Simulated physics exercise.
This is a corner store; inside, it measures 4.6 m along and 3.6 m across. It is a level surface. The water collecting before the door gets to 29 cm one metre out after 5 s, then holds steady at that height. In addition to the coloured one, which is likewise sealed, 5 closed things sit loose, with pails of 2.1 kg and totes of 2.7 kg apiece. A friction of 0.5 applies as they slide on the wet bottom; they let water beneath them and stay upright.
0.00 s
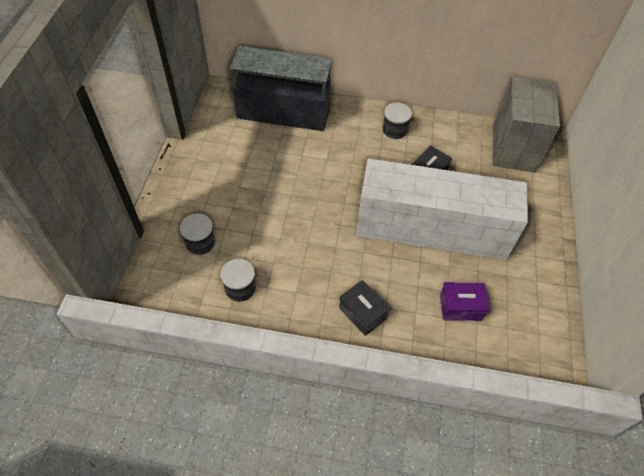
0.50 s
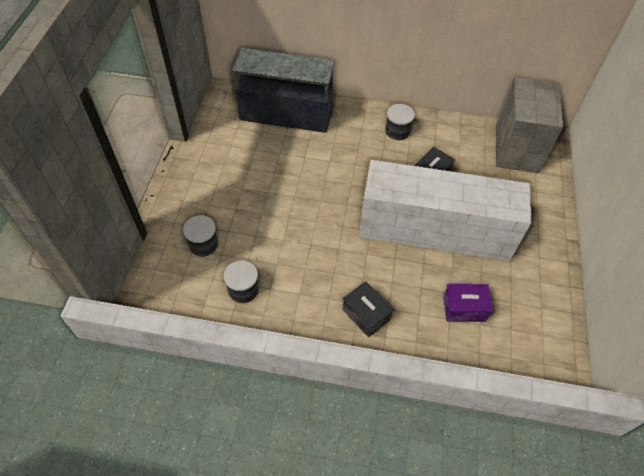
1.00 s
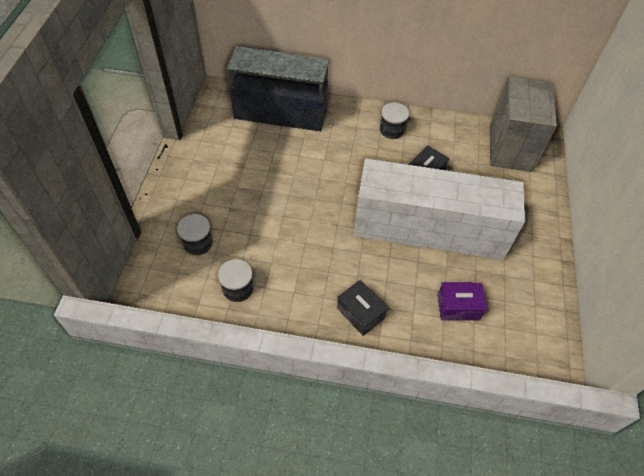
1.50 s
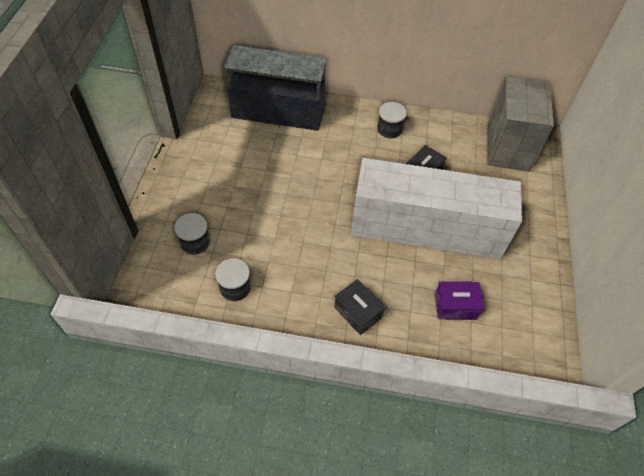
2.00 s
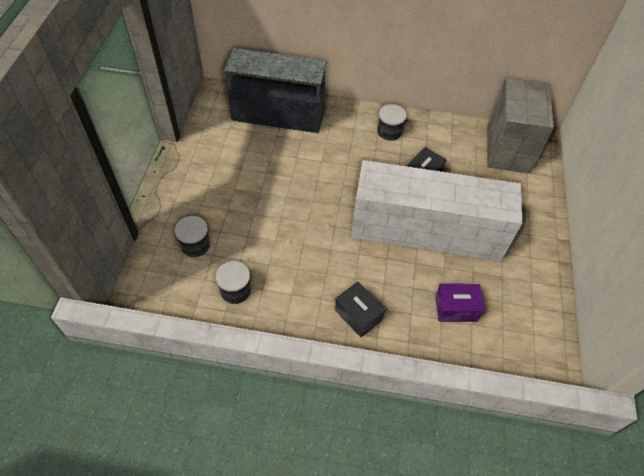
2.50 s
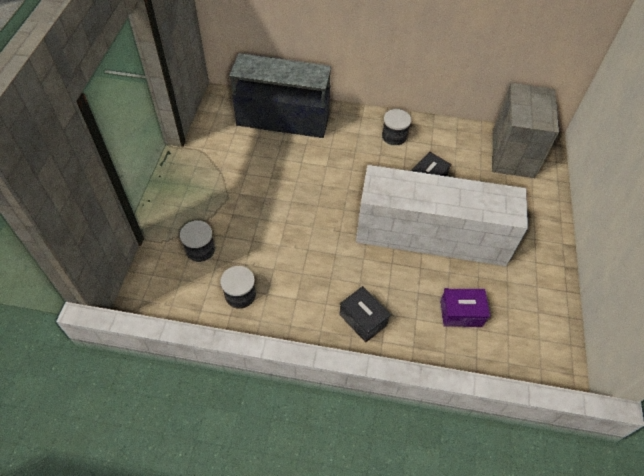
Greenish water spreads over the grey paving outside a small walled store, seen from high above at an angle, then slips through the doorway at left and fans thinly onto the tan tiles. Inside are three grey-topped pails, two black totes, a purple tote at lower right, a white counter and darker cabinets behind. The loose things stay put while the camera sways slightly.
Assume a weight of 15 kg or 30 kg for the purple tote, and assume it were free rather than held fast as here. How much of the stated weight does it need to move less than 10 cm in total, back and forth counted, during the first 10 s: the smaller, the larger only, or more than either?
It needs the larger only.
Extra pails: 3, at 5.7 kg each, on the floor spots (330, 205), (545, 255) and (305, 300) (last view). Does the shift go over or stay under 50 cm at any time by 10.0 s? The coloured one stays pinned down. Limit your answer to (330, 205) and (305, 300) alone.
The first is further, the second further.
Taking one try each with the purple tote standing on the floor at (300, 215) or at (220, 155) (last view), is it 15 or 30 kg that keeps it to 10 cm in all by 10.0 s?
The first time the greater option is needed; the second time the greater option is needed.
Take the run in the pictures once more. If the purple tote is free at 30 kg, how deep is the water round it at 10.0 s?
Something like 18 centimetres.
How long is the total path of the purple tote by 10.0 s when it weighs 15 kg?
Adding it all up, something like 30 cm.
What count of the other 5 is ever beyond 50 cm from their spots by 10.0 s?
My count gives 5.
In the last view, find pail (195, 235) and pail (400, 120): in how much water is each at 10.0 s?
4 and 19 cm.
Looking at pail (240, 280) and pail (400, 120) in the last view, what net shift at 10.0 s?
In turn: 300 cm, 140 cm.
After 3.5 s the purple tote would be 0 cm from its start with 15 kg and 0 cm from its start with 30 kg; 0 cm of water round it then.
After 4.5 s the purple tote would be 0 cm from its start with 15 kg and 0 cm from its start with 30 kg; 0 cm of water round it then.
After 7.0 s the purple tote would be 1 cm from its start with 15 kg and 0 cm from its start with 30 kg; 7 cm of water round it then.
After 10.0 s the purple tote would be 24 cm from its start with 15 kg and 0 cm from its start with 30 kg; 18 cm of water round it then.
